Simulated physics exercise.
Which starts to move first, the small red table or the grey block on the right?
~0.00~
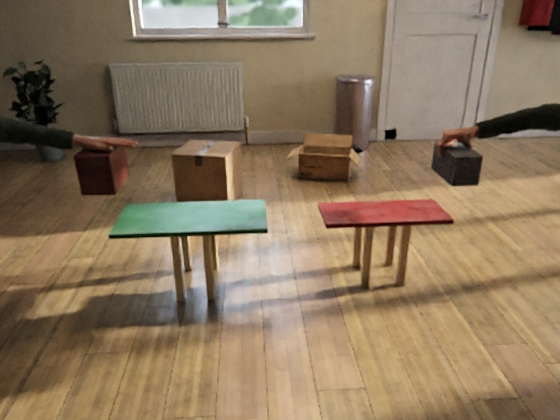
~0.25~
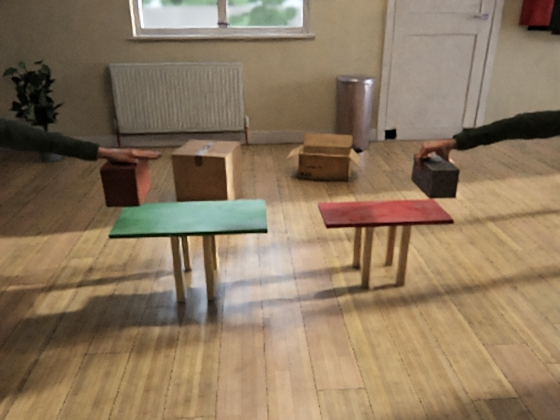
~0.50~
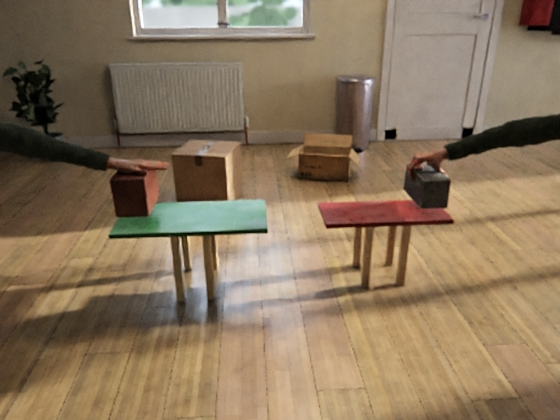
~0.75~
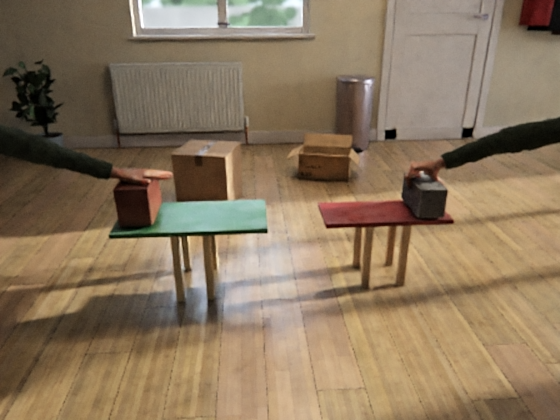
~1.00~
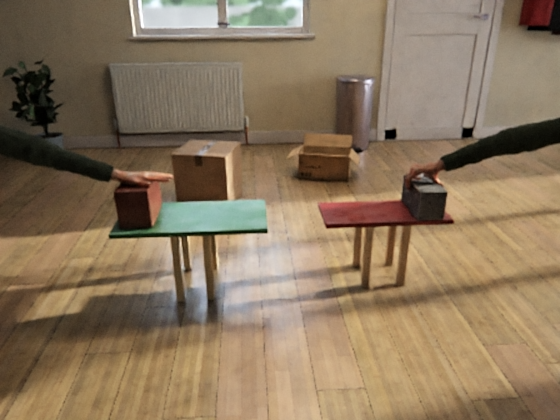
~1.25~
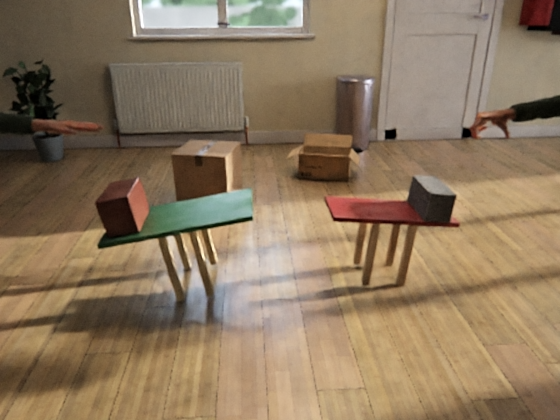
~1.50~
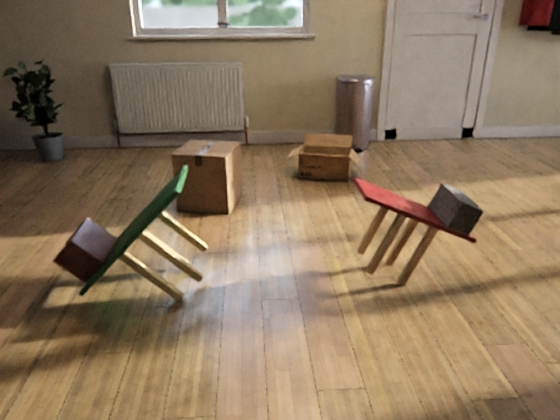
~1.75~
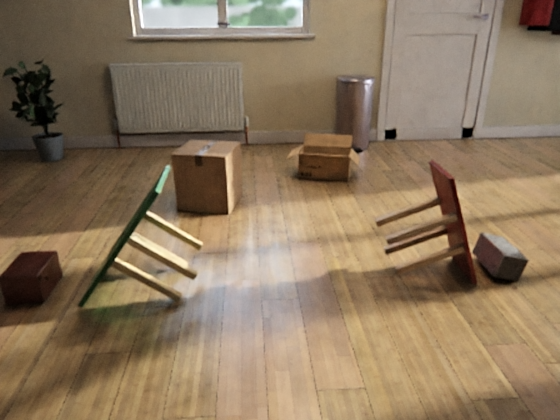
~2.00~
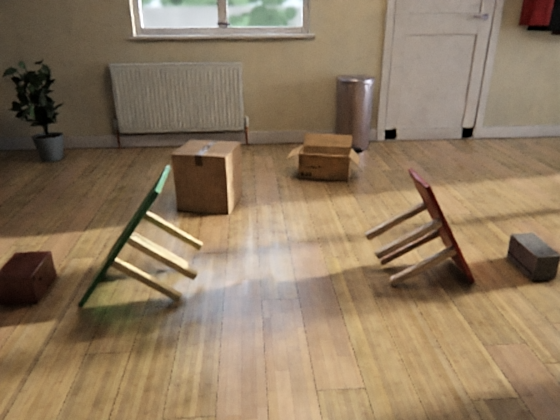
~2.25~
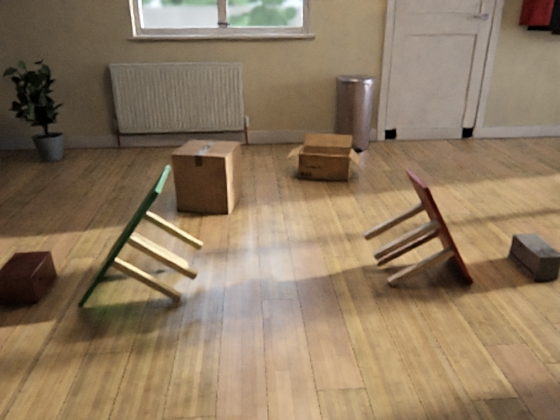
The grey block on the right moves first, as a hand carries it over and down to the table. The red table only starts tipping after the hand has let go.
